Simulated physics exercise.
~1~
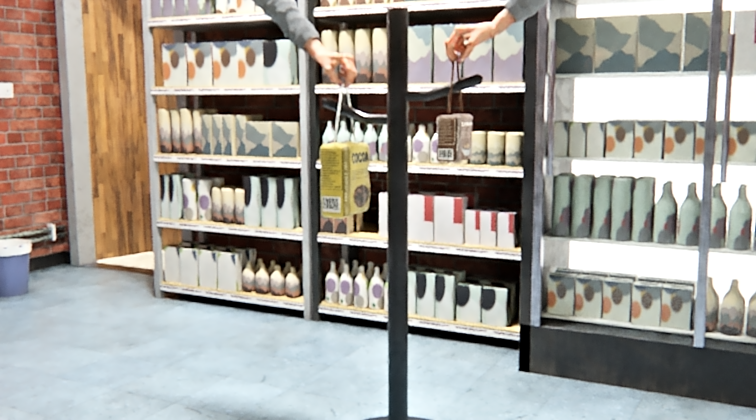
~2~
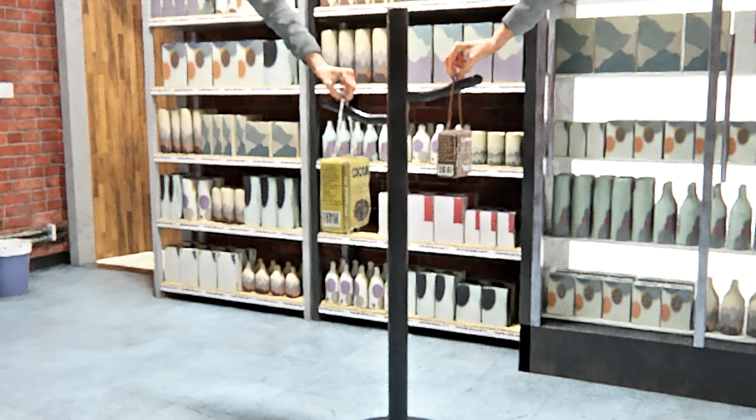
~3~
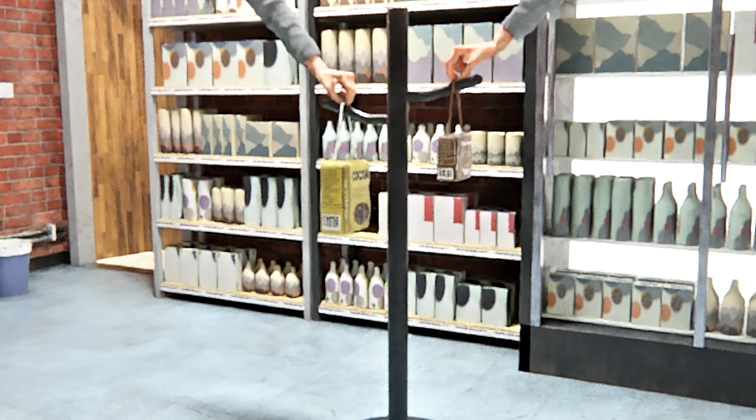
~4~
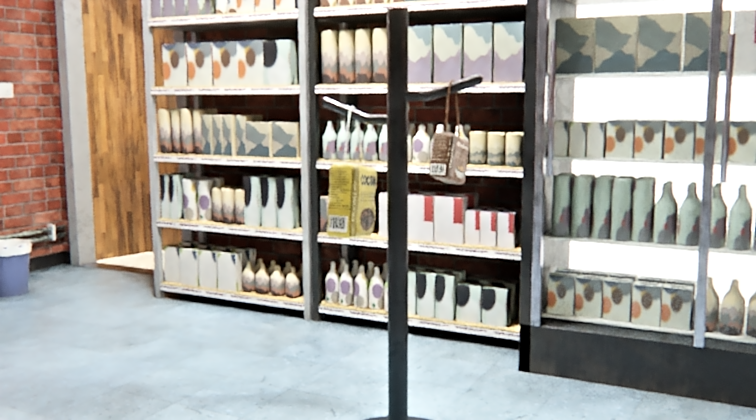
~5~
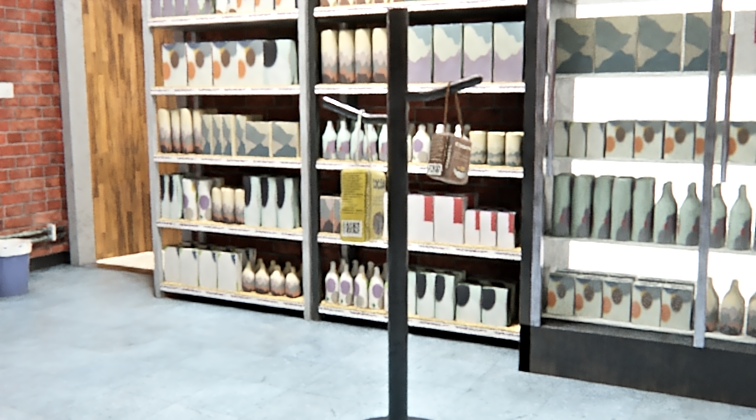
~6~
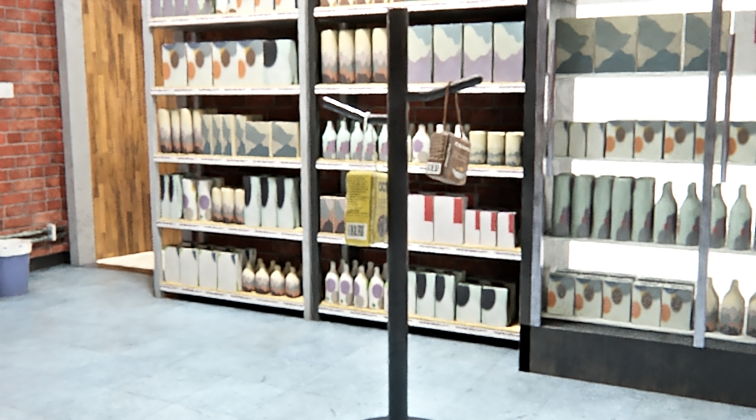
The footage shows two hands lowering a yellow bag and a brown pouch by their loops onto the arms of a dark stand before stocked shelves. The hands withdraw, the yellow bag shifts right and both items tilt, yet both remain hanging at the end.
